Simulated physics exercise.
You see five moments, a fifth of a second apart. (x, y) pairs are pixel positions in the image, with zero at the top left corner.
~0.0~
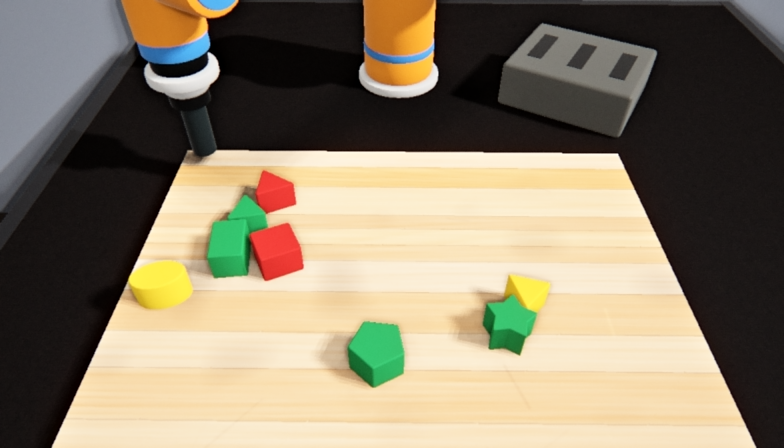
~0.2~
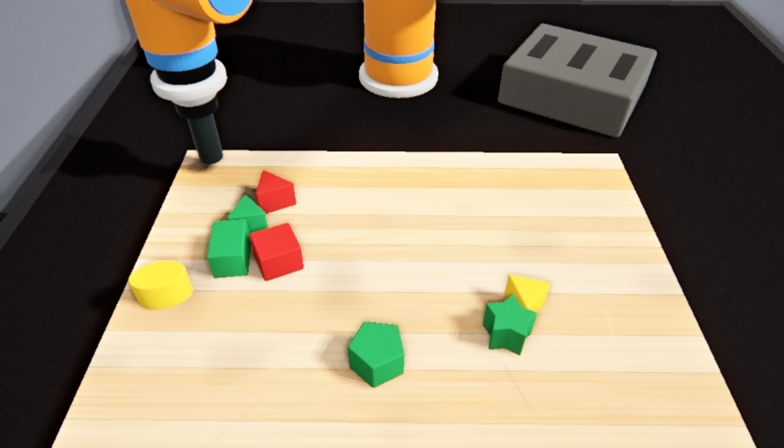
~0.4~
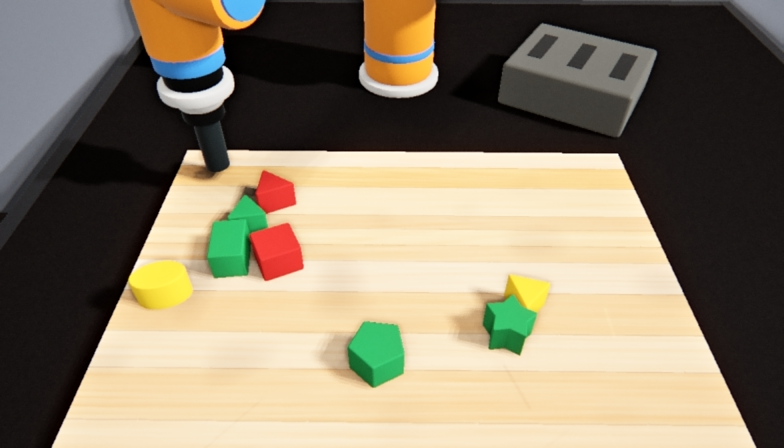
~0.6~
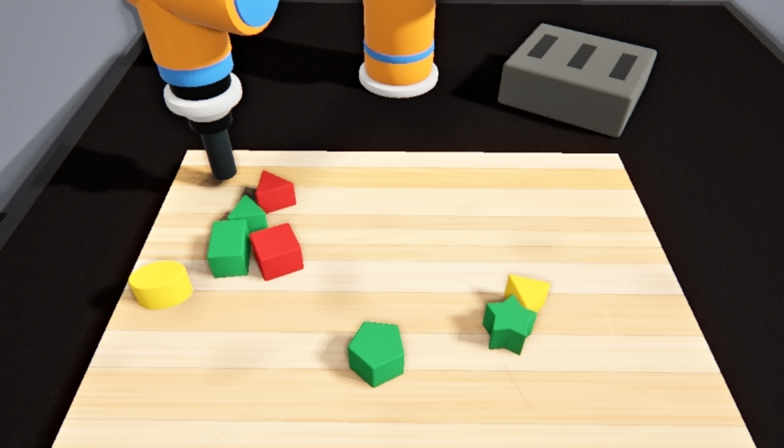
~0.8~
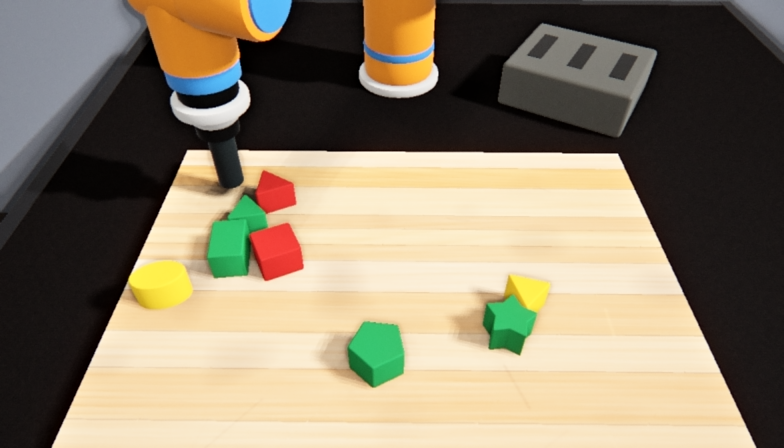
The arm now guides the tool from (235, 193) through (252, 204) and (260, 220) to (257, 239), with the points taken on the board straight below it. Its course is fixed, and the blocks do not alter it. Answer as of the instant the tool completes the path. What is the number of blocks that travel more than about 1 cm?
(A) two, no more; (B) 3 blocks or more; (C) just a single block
The correct letter is B.
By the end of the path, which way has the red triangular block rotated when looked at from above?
My answer: Anticlockwise.
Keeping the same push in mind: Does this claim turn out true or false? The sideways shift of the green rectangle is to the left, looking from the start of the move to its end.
That statement is not accurate.
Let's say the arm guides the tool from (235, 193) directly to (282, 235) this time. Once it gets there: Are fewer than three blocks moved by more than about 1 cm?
Answer: No.
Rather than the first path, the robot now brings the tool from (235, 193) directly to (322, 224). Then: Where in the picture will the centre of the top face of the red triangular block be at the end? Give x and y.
Its top middle: (346, 205).
On the path given first. Halfway along, tool (255, 200); green rectangle (225, 240); green triangular block (245, 212); red triangular block (279, 186), turned 25° anticlockwise.
At the end, tool (254, 227); green rectangle (213, 262); green triangular block (231, 232); red triangular block (280, 186), turned 25° anticlockwise; red square block (275, 244).
